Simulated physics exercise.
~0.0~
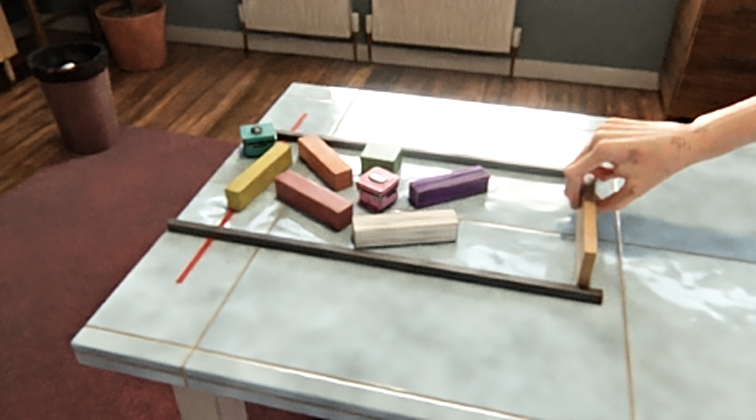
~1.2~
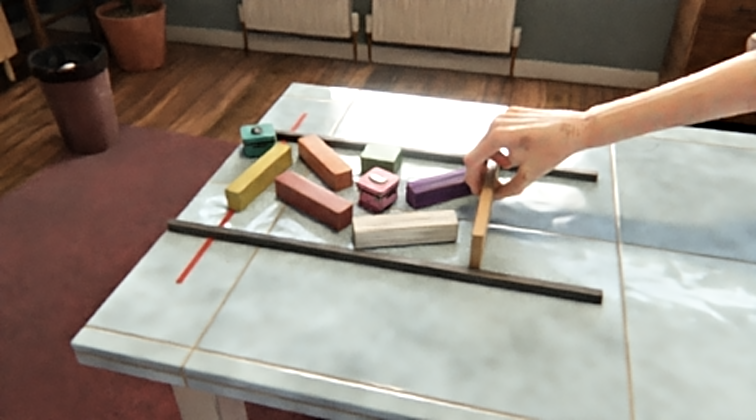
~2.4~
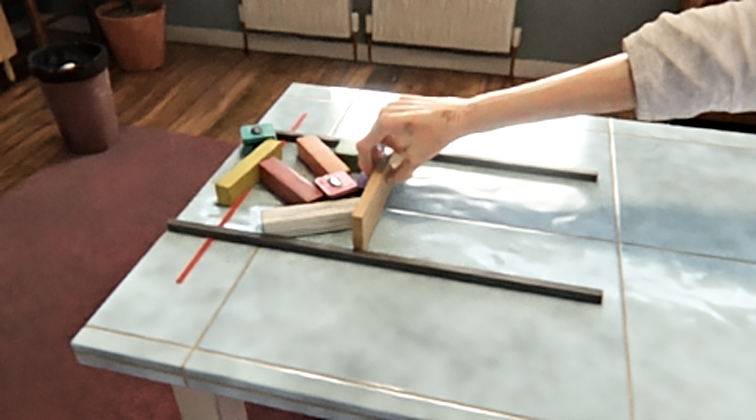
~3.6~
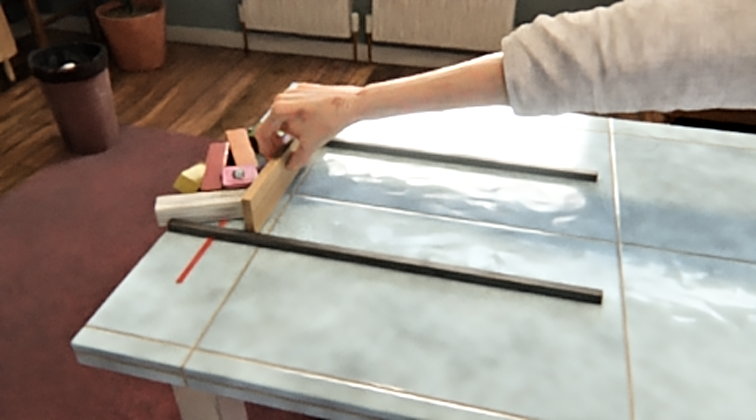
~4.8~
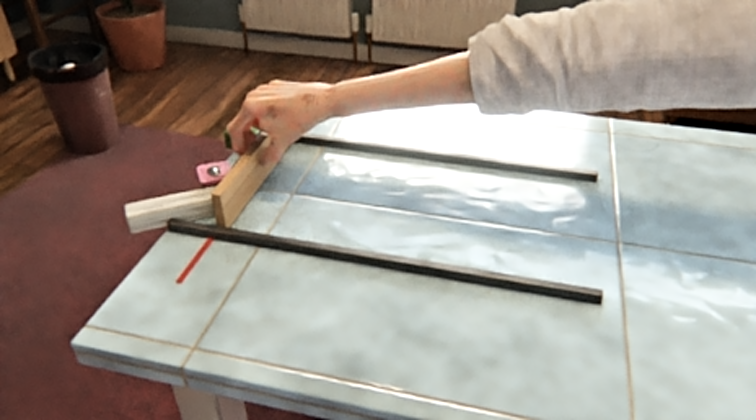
To begin with, a hand holds a wooden board upright at the right of two dark rails on a pale tiled table, with coloured sticks and blocks scattered between them near a red line. The hand slides the board left until it meets the nearest pieces. It keeps pushing, bunching the purple, white, red and pink pieces together toward the table's left end. The crowded group is driven over the red line, and the yellow bar tips at the edge. Finally, several pieces, including the yellow, orange and red bars, are gone from the tabletop, while the white stick and pink block jut out beside the board.
